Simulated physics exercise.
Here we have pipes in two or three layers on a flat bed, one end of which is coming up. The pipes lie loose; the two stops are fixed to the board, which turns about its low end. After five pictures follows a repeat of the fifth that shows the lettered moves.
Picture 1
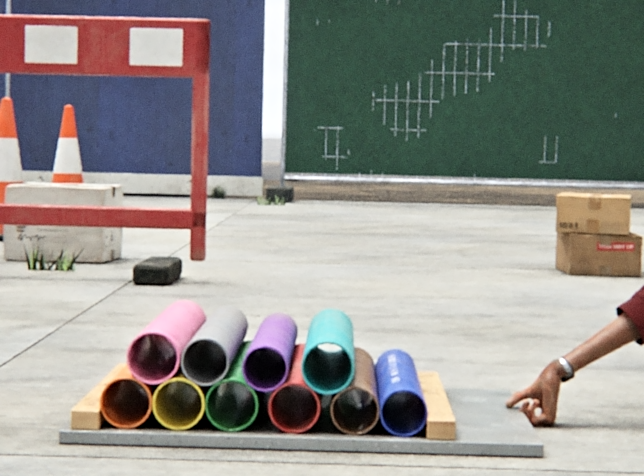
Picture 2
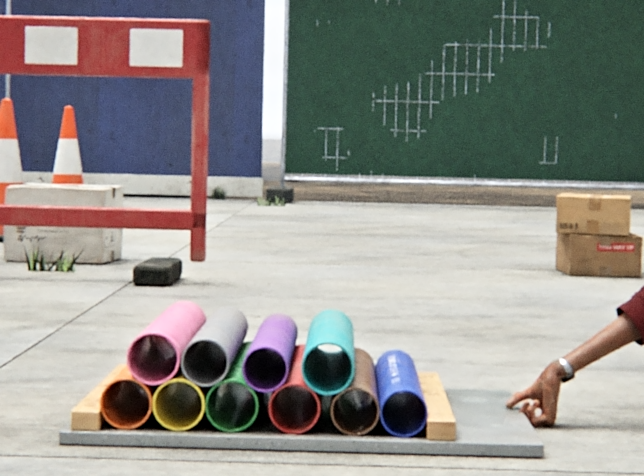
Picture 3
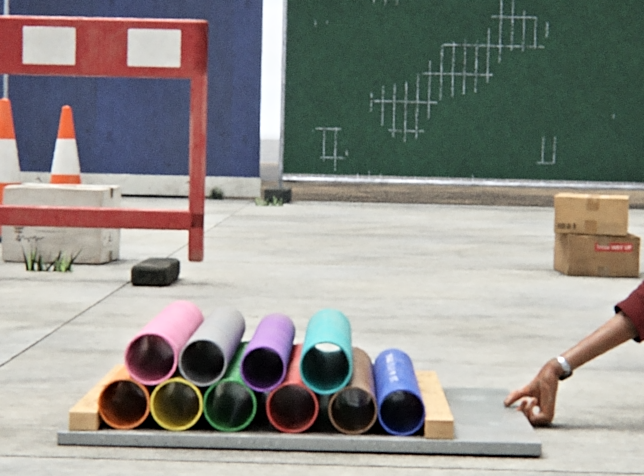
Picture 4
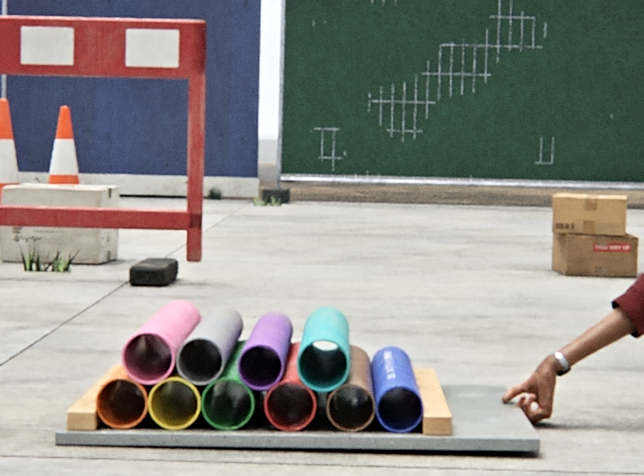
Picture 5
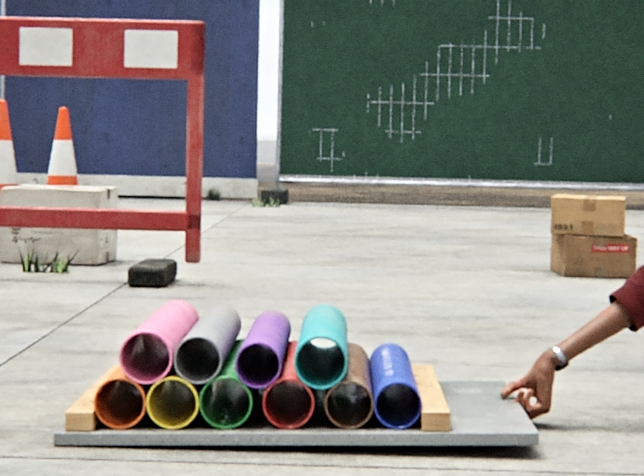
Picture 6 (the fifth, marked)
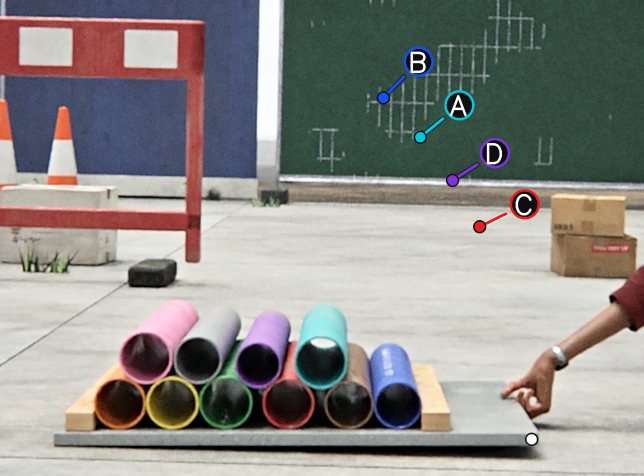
A grey board stacked with colourful pipes rose very slightly at its right end, where a hand held the edge, while the pipes stayed in their two rows between the wooden blocks.
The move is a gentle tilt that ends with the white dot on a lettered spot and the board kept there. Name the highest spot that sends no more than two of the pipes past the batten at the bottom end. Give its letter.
Lift it to C and no more.
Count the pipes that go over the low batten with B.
It comes to four.
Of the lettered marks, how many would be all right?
The number is one.
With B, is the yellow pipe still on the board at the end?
Yes.
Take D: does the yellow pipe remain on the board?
Yes.
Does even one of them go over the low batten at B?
At B: Yes.
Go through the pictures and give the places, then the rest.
The first frame shows blue pipe (404, 413); pink pipe (153, 357); grey pipe (205, 362).
The second frame shows grey pipe (205, 363); purple pipe (265, 369).
The third frame shows board (304, 405); brown pipe (353, 410); blue pipe (402, 412); red pipe (292, 408).
The fourth frame shows board (302, 403); orange pipe (122, 403); yellow pipe (174, 404).
The fifth frame shows board (301, 401); orange pipe (120, 403); yellow pipe (172, 403).
On the marked copy, A at (420, 137); B at (383, 98); C at (479, 227); D at (453, 180); the white dot at (532, 439).
Taking C. A third of the way, board at 16°.
Two thirds of the way, board at 28°.
When it is over, board at 28°, none over the low batten.
As for the rest, A four over the low batten (pink, grey, purple, turquoise); B four over the low batten (pink, grey, purple, turquoise); D four over the low batten (pink, grey, purple, turquoise).
